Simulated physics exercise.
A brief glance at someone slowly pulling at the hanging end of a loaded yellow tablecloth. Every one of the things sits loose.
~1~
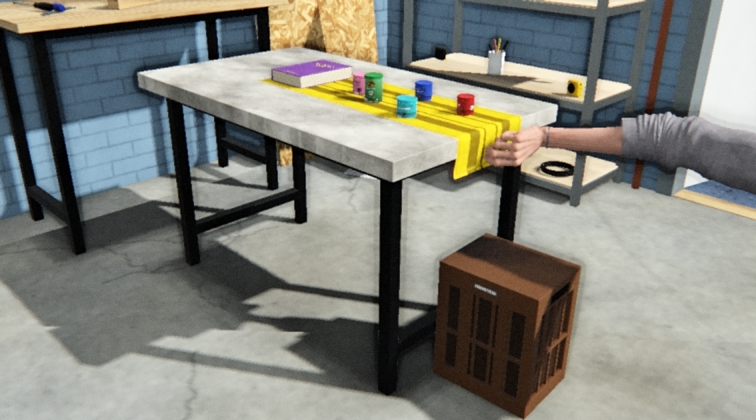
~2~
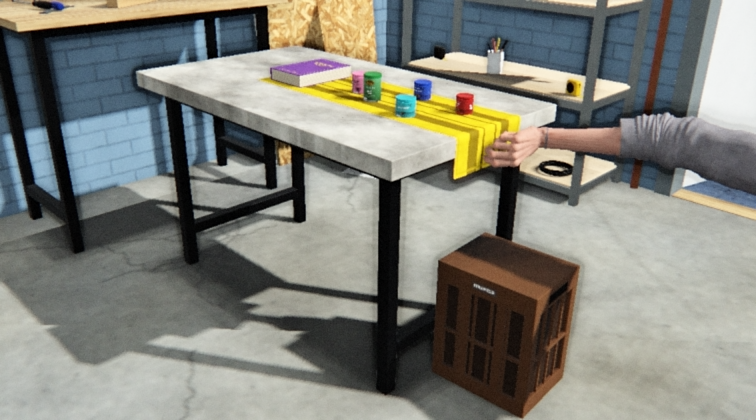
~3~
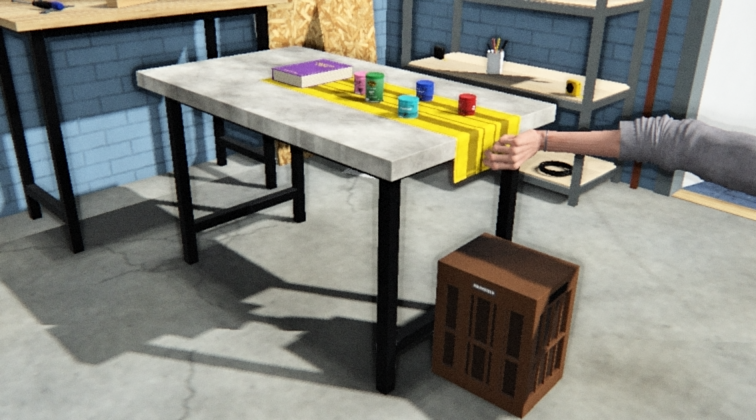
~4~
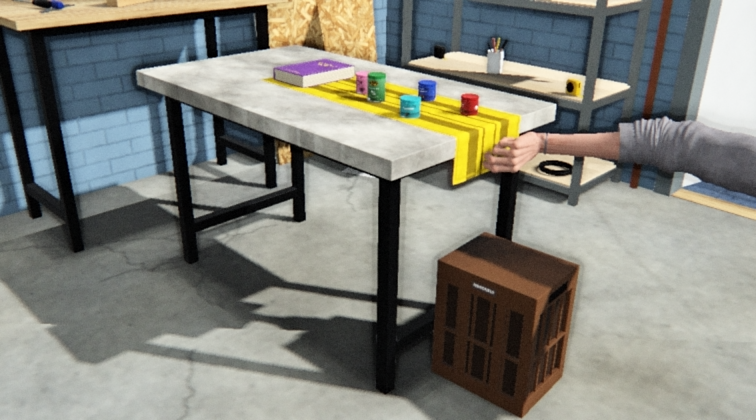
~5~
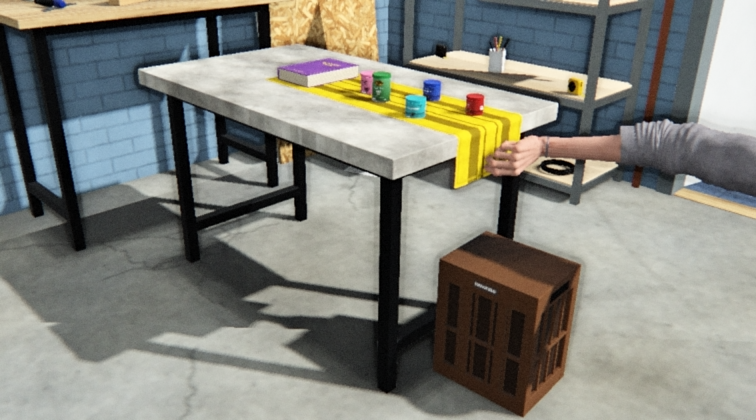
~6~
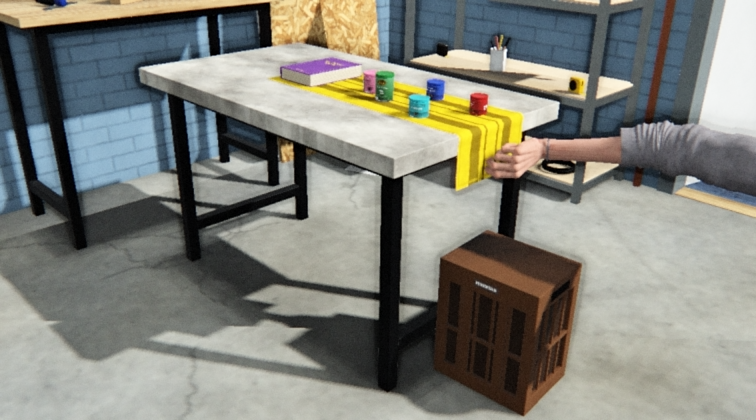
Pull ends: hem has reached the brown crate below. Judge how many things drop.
You will see two of them fall.
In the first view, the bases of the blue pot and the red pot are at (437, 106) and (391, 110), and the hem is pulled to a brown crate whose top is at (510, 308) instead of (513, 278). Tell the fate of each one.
The blue pot is lost, the red pot is lost.
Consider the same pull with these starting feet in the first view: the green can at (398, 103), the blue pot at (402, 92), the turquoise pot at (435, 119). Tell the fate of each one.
Green can: Safe. Blue pot: Safe. Turquoise pot: Lost.
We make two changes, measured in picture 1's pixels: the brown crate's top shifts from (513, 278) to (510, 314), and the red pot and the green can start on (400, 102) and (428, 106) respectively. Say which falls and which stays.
Outcome for the red pot: It is lost. Outcome for the green can: It is lost.
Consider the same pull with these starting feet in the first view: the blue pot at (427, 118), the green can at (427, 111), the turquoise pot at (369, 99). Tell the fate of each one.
Blue pot: Off; green can: Off; turquoise pot: Still on.
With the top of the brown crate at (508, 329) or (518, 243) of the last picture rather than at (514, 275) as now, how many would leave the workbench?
4 and 1.
Soon after, hem near (487, 208); all still up.
After that, hem near (485, 235); red pot gone.
And then, hem on the crate; red pot and turquoise pot gone.
In the end, hem on the crate; red pot and turquoise pot gone. The count of fallen things is two.
